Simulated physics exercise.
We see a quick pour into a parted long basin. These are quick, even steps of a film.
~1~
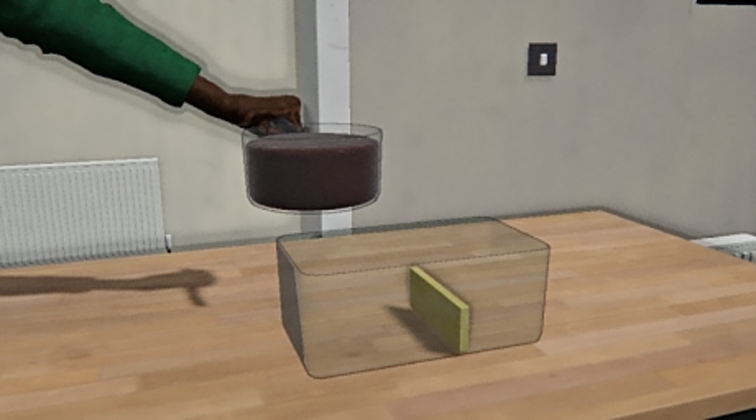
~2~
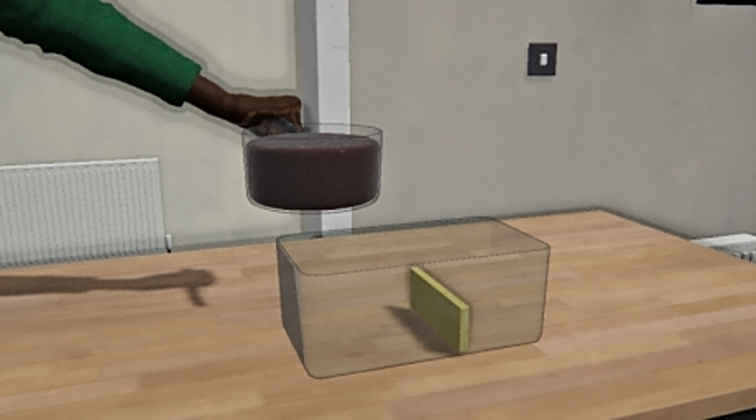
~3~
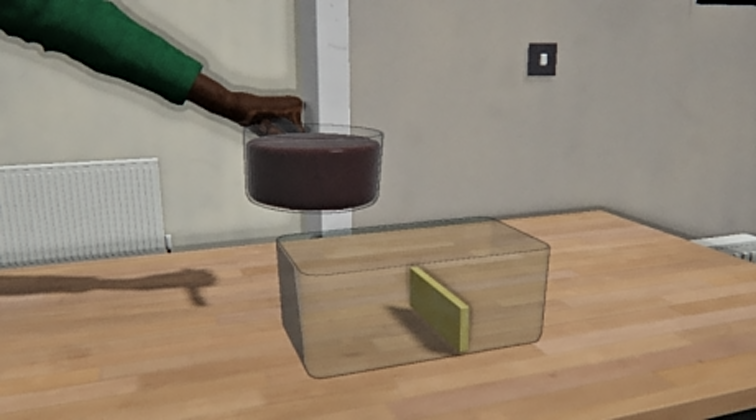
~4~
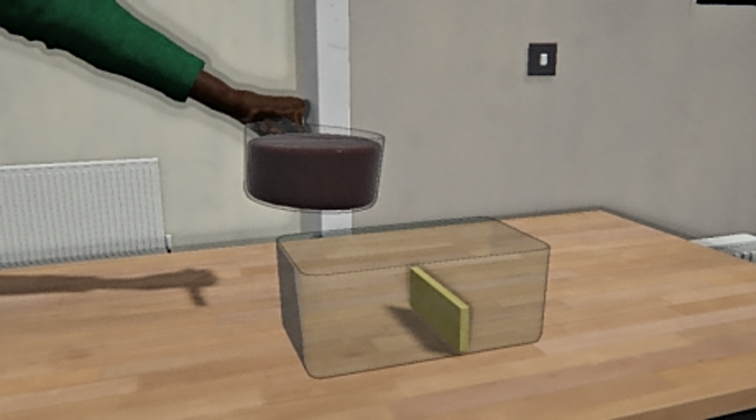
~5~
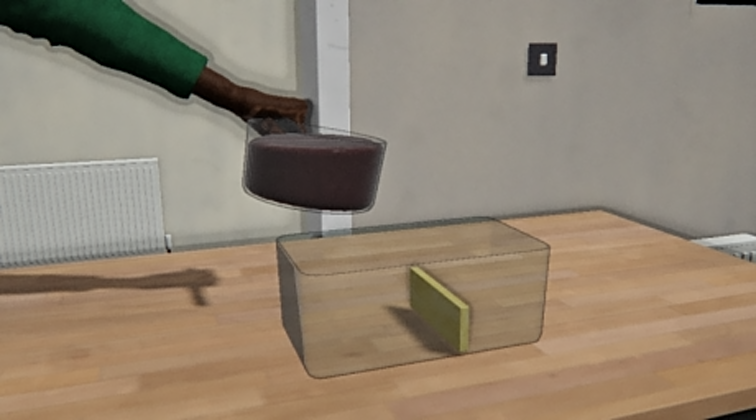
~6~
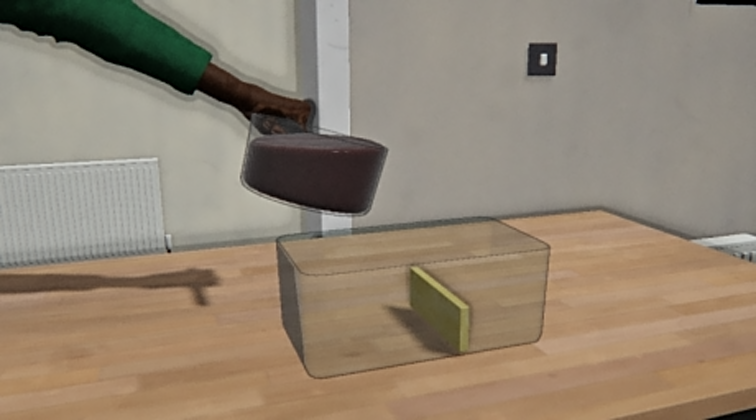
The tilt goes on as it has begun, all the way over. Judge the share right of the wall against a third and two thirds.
In the end under a third is right of the wall.
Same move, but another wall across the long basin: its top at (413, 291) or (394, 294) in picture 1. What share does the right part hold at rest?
First some 50, then 70 per cent.
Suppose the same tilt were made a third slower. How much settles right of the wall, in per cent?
It comes to 25 per cent or so.
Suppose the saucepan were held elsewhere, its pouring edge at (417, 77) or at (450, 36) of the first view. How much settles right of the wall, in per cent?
The first gives 60 %, the second 70 %.
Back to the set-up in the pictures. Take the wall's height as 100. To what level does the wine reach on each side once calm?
Near 60 on the left, 20 on the right.
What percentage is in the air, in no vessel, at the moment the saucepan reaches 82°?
Roughly 30 in a hundred.
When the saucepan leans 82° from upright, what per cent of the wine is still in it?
Close to 40 per cent.
A moment on, the saucepan is tipped on its side and 42 per cent is still to pour, 18 is left of the wall and 8 right of it.
Next, the saucepan is tipped right over and 5 per cent is still to pour, 74 is left of the wall and 15 right of it.
Then the saucepan is tipped right over and 0 per cent is still to pour, 78 is left of the wall and 16 right of it.
Later the saucepan is tipped right over and 0 per cent is still to pour, 78 is left of the wall and 17 right of it.
In the end 78 per cent lies left of the wall, 16 right of it and 5 outside.
